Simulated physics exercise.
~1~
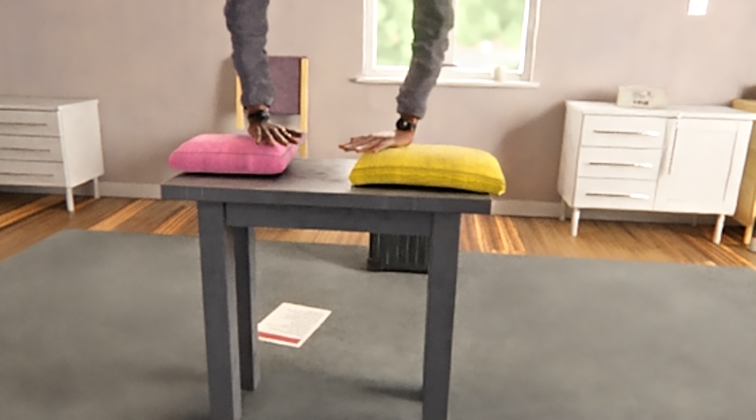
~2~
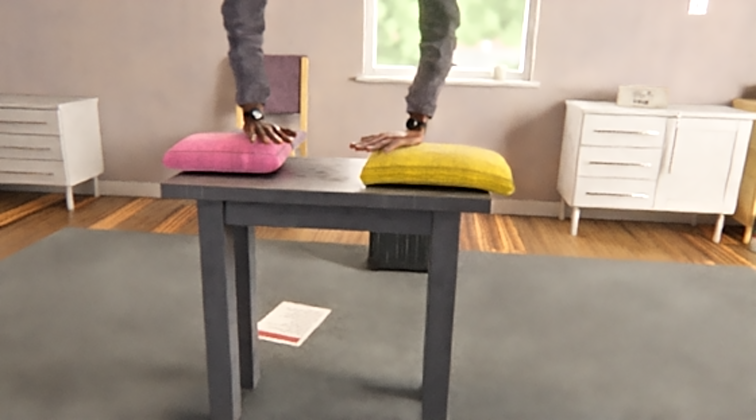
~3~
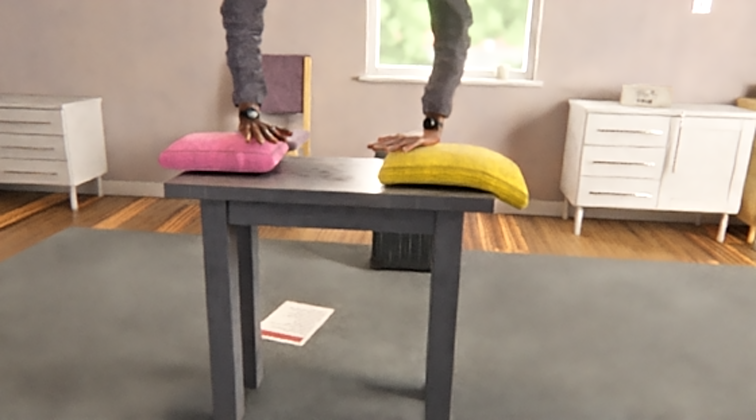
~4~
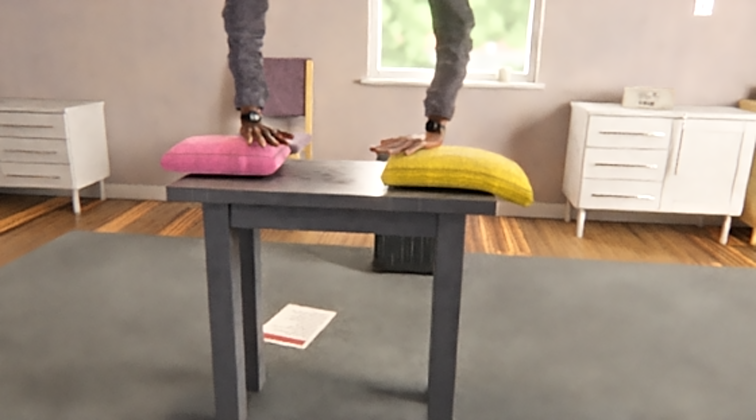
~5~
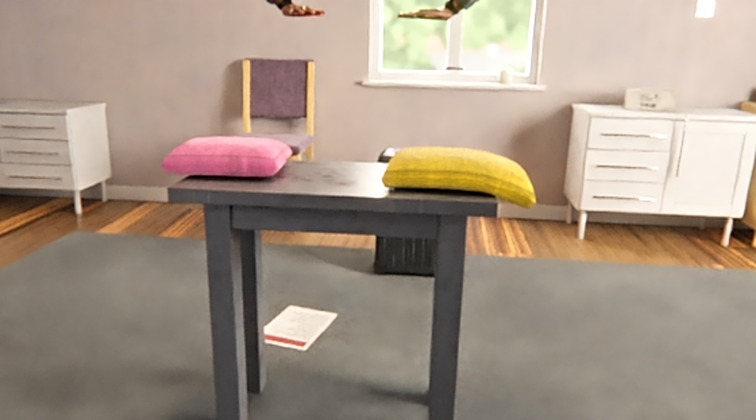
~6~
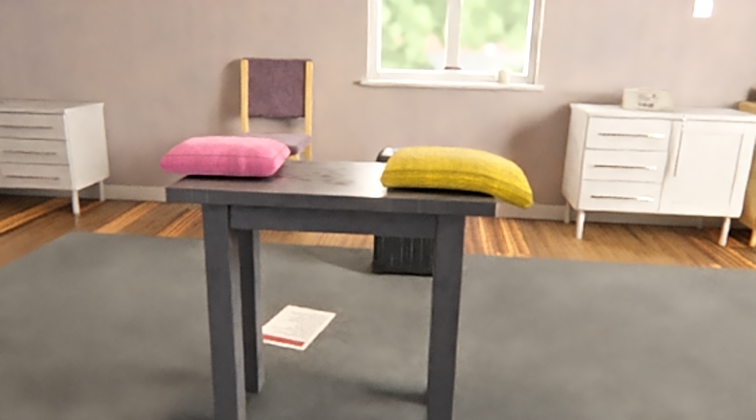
Two hands push a pink cushion and a yellow cushion slightly apart, then leave them resting.
